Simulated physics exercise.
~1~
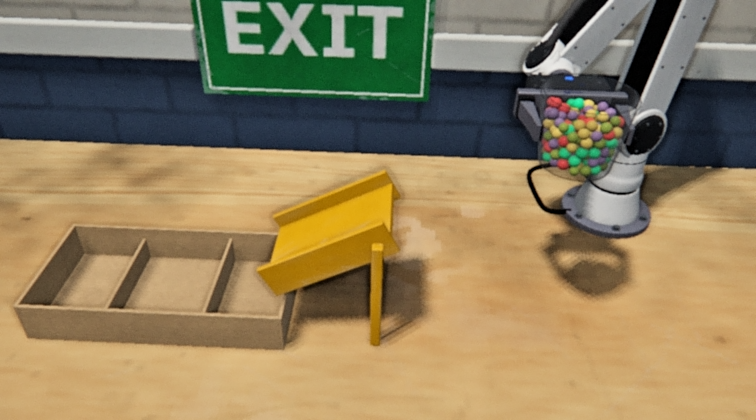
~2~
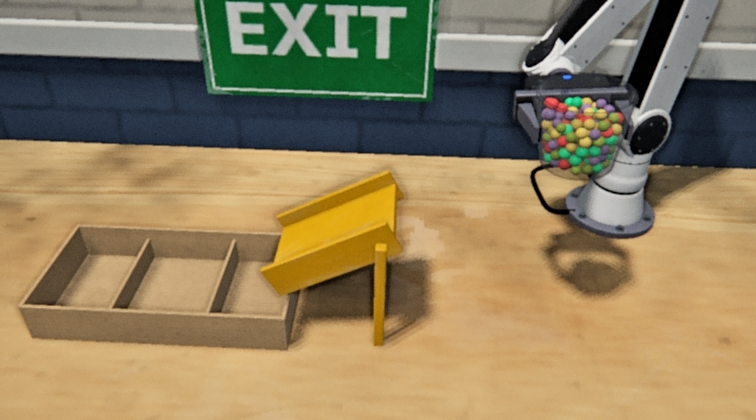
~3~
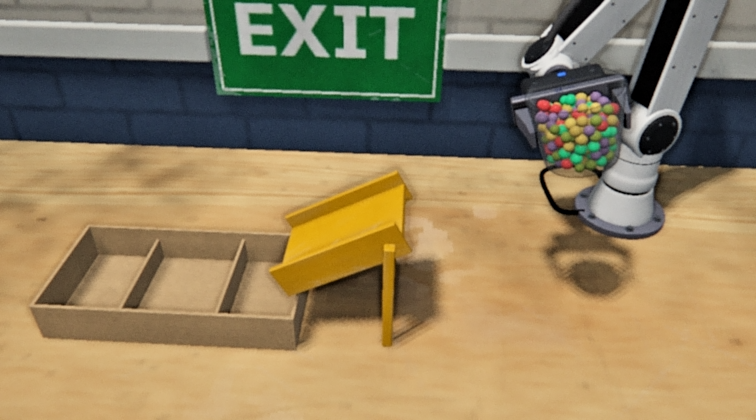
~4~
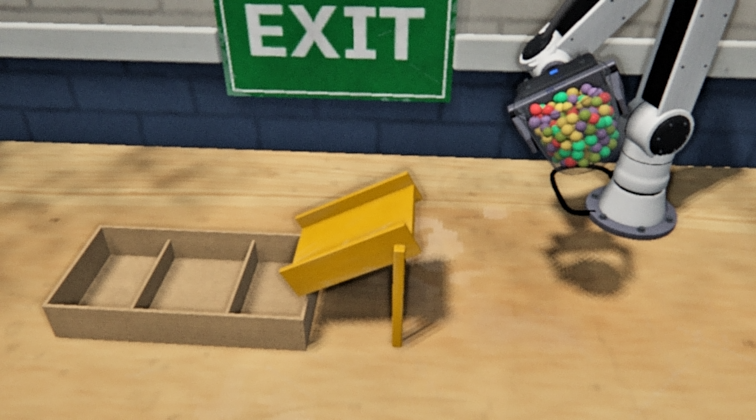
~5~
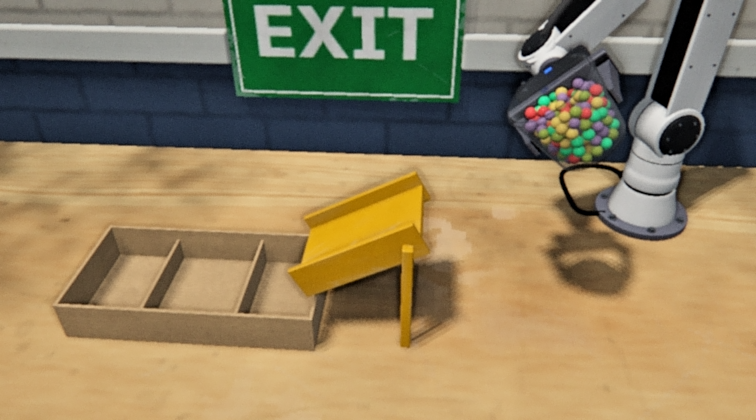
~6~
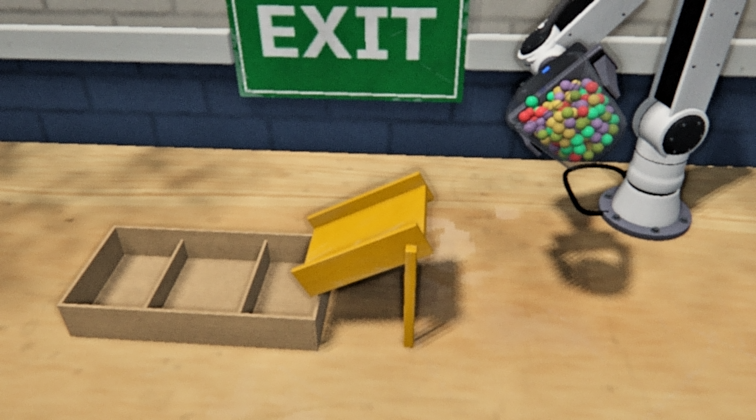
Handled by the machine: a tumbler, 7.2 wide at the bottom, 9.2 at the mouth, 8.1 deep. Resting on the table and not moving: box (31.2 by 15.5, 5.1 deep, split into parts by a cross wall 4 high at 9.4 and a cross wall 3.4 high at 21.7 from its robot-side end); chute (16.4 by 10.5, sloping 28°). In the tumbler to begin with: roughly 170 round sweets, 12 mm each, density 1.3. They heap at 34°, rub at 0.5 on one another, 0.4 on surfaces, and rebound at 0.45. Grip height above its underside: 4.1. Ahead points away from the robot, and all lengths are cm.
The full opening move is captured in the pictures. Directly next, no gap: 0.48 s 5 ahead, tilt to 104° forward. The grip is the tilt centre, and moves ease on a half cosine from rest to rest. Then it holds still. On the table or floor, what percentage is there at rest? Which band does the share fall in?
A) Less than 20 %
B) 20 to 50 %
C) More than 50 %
(C) More than 50 %.
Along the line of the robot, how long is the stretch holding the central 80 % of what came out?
Length: Close to 24 cm.
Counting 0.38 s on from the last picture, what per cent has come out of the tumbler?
Around 0 % has gone out so far.
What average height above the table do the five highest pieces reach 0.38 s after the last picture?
Estimated height above table: About 32 centimetres.
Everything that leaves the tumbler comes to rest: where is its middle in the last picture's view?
Near (401, 306).
Then, 0.19 s later, tilted 66° forward, highest piece 33 above the table; 172 in the tumbler.
Then, 0.38 s later, tilted 98° forward, highest piece 32 above the table; 169 in the tumbler, 3 on the chute or in flight.
Then, 0.68 s later, tilted 104° forward, highest piece 28 above the table; 57 in the tumbler, 38 on the table or floor, 3 in the robot-side part, 74 on the chute or in flight.
Then, 1.73 s later, tilted 104° forward, highest piece 1 above the table; 152 on the table or floor, 20 in the robot-side part.
At rest, 152 on the table or floor, 20 in the robot-side part. That is 88 % on the table or floor.
